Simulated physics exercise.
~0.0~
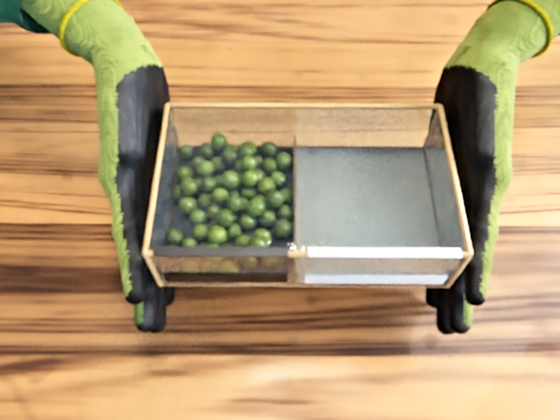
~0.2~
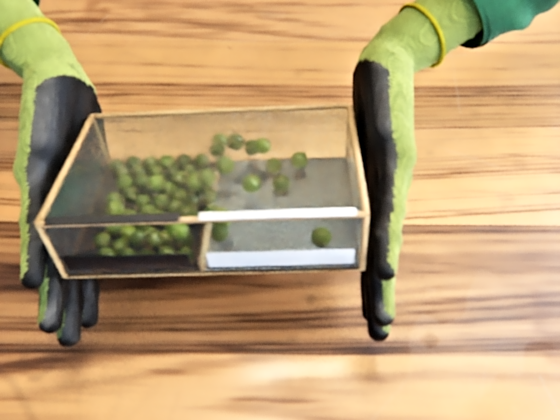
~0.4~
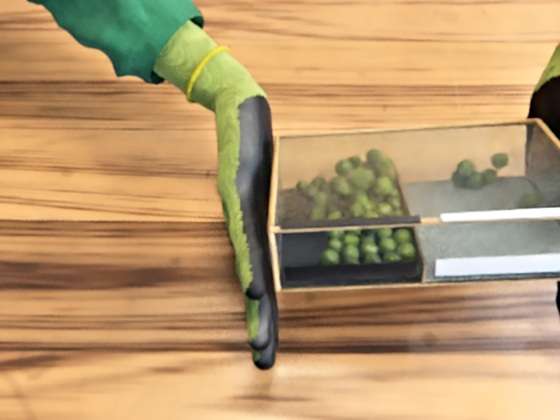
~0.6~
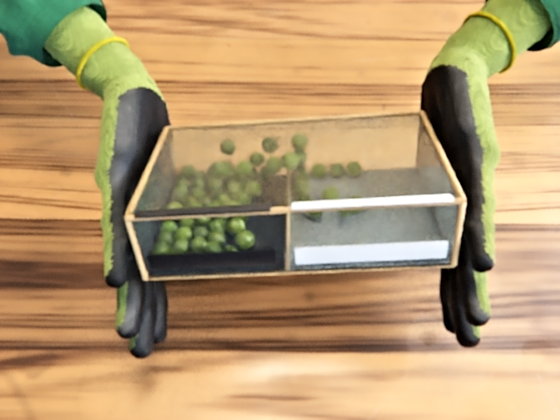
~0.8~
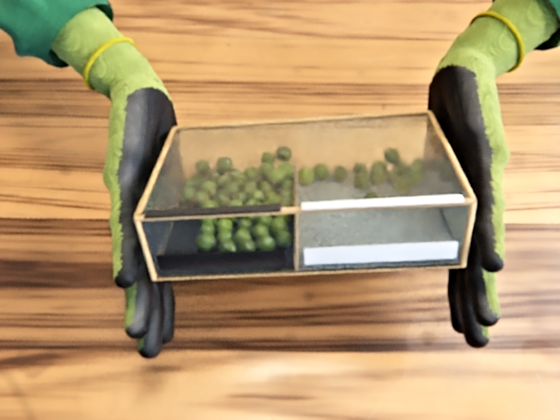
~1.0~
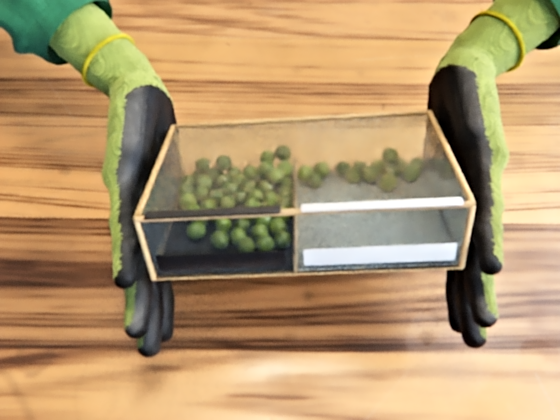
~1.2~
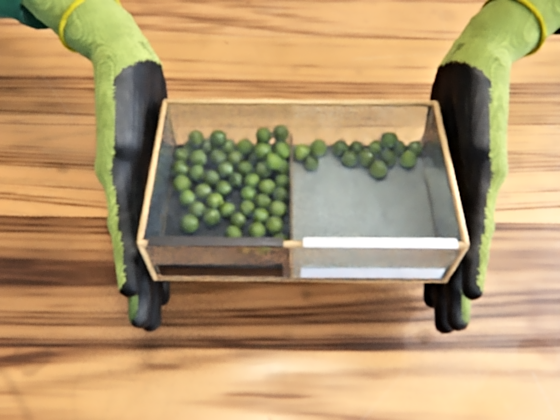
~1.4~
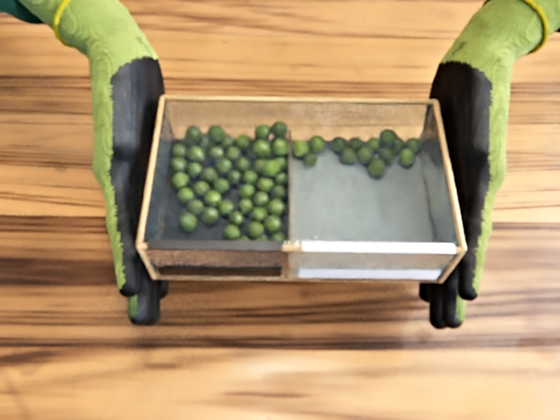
Gloved hands tilting and shaking a clear-lidded box of green olives left and right, then levelling it with some in the white compartment.
